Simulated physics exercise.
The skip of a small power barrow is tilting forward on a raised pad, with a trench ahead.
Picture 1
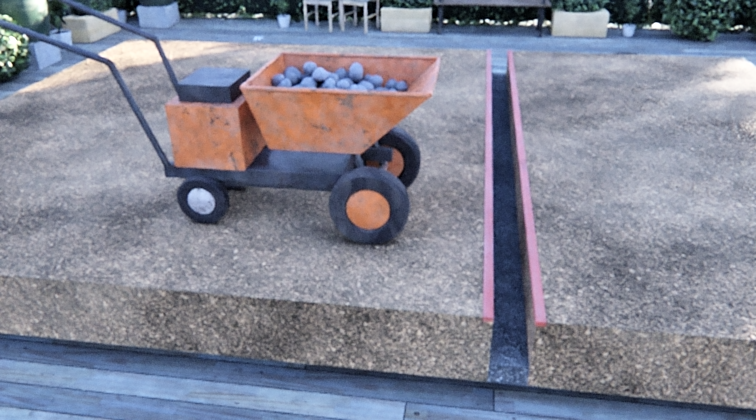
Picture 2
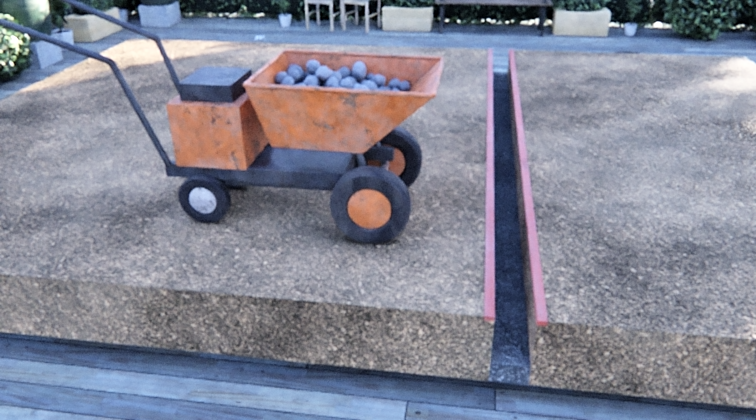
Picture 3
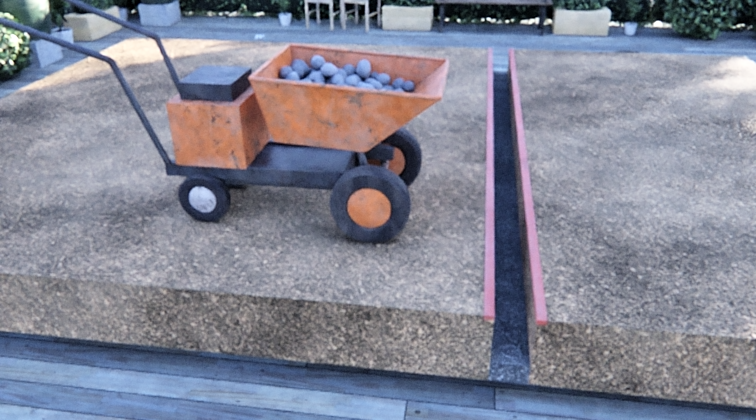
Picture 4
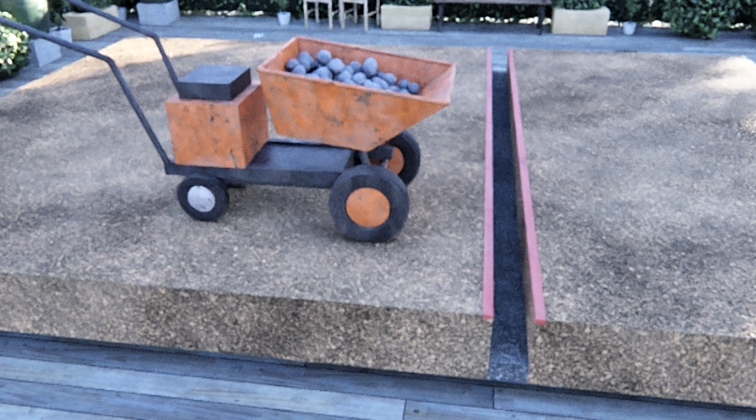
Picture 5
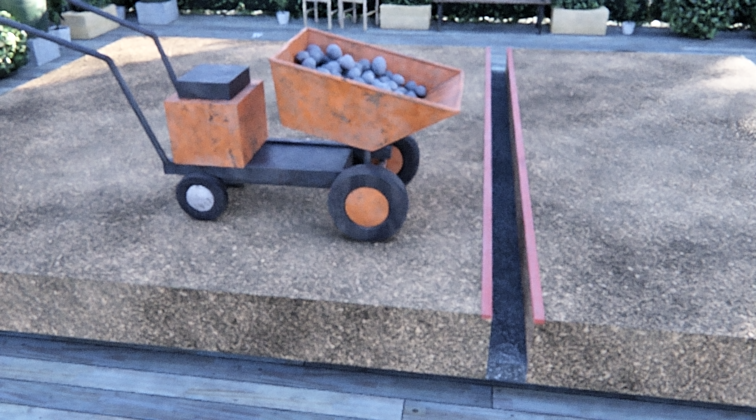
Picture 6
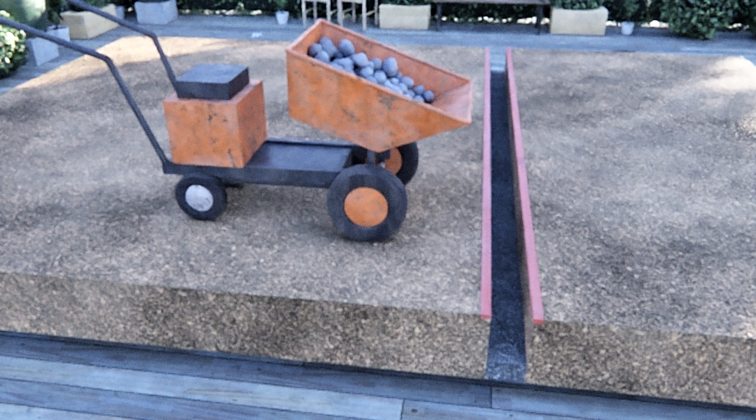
The clip opens on an orange power barrow with black wheels standing on a raised gravelly pad, its level skip loaded with round grey cobbles, left of a narrow trench edged in red. The skip begins tilting forward slightly, then its rear rises clearly and its lip lowers rightward, while the wheels stay put.
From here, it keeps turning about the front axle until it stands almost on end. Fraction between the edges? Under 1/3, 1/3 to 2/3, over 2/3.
1/3 to 2/3.
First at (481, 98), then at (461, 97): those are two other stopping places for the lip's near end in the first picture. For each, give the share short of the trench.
About 0 per cent first, about 0 per cent second.
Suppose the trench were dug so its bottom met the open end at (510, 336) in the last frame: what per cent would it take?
The share would be around 30 per cent.
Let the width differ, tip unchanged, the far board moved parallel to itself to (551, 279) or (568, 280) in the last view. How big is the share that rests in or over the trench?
About 80 and 90 per cent.
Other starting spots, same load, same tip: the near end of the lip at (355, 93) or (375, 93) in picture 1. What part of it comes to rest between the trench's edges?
Result: 30 in a hundred, then 50 in a hundred.
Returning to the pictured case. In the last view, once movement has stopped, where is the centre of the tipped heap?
I'd mark it at roughly (516, 227).
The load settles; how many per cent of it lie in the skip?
Roughly 5 per cent.
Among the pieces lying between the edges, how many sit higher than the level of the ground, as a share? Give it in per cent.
Estimate: Close to 10 in a hundred.
Shortly afterwards, skip tipped steeply; the whole lot in the skip.
Next, skip tipped right over; near two thirds in the skip; near a quarter in or heaped over the trench; a little beyond it; only a few falling.
Some moments later, skip tipped right over; a little in the skip; near half in or heaped over the trench; near a third beyond it.
In the end, skip tipped right over; a little in the skip; near half in or heaped over the trench; near a third beyond it.
